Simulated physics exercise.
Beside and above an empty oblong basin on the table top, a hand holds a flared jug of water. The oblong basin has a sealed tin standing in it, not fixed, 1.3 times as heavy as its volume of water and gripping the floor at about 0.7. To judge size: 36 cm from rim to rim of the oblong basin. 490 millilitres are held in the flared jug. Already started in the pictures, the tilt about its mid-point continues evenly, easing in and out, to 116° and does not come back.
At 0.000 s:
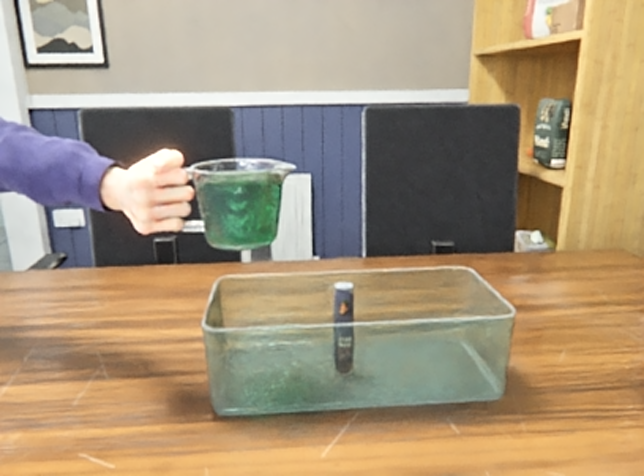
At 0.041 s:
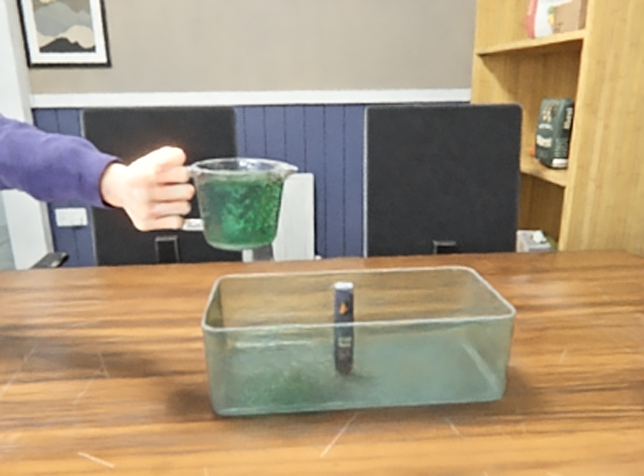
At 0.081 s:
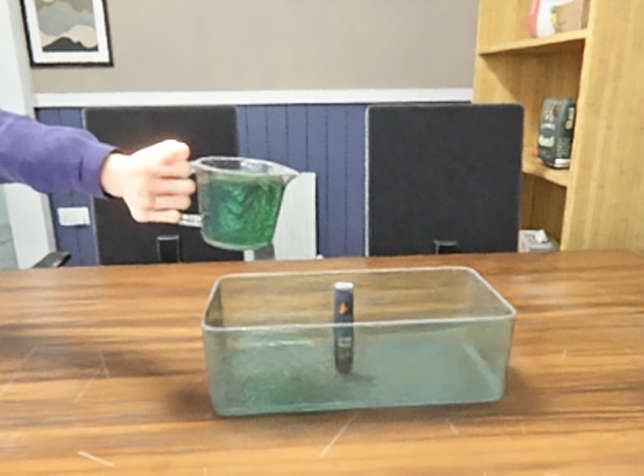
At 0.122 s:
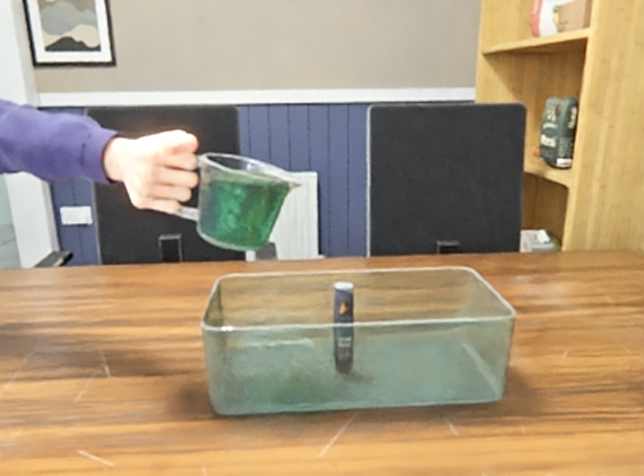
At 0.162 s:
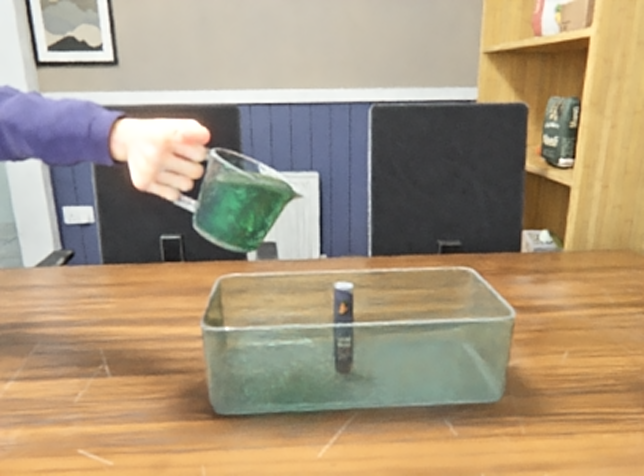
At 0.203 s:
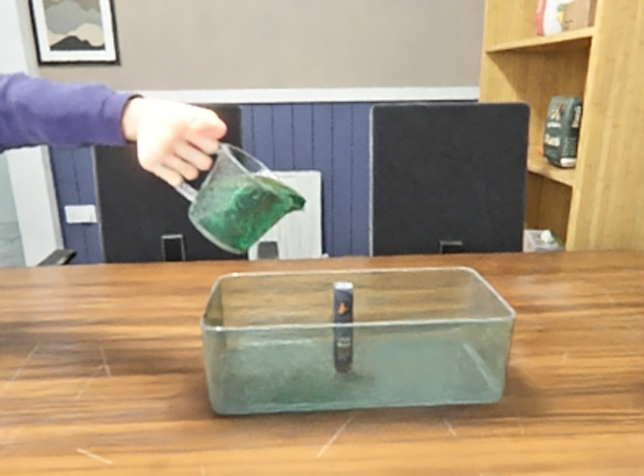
Hand in purple sleeve tilting a glass jug of green liquid steadily rightwards above a clear oblong basin on a wooden table.
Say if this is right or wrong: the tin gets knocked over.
Right, it gets knocked over.
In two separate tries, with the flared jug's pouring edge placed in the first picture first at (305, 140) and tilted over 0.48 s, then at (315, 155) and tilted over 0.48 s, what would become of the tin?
Try 1: Tipped over; try 2: Tipped over.
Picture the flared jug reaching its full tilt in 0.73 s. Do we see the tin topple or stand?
Well, the tin simply tips.
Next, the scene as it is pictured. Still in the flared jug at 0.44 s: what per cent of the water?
I reckon about 26 in a hundred is still held.
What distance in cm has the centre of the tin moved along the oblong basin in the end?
Net tin displacement: Roughly 9.0 cm.
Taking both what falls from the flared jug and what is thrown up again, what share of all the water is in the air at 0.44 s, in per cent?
28 per cent.
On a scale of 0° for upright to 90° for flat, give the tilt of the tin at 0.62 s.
Tilt: Around 10°.
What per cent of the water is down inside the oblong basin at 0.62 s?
About 94 %.
After 0.44 s the tilt is 111° and 27 per cent is still to pour; the tin stands where it began.
After 0.62 s the tilt is 116° and 1 per cent is still to pour; the tin leans 9°.
After 0.81 s the tilt is 116° and 0 per cent is still to pour; the tin leans 51°.
After 1.01 s the tilt is 116° and 0 per cent is still to pour; the tin lies on its side.
In the end the tin lies on its side.
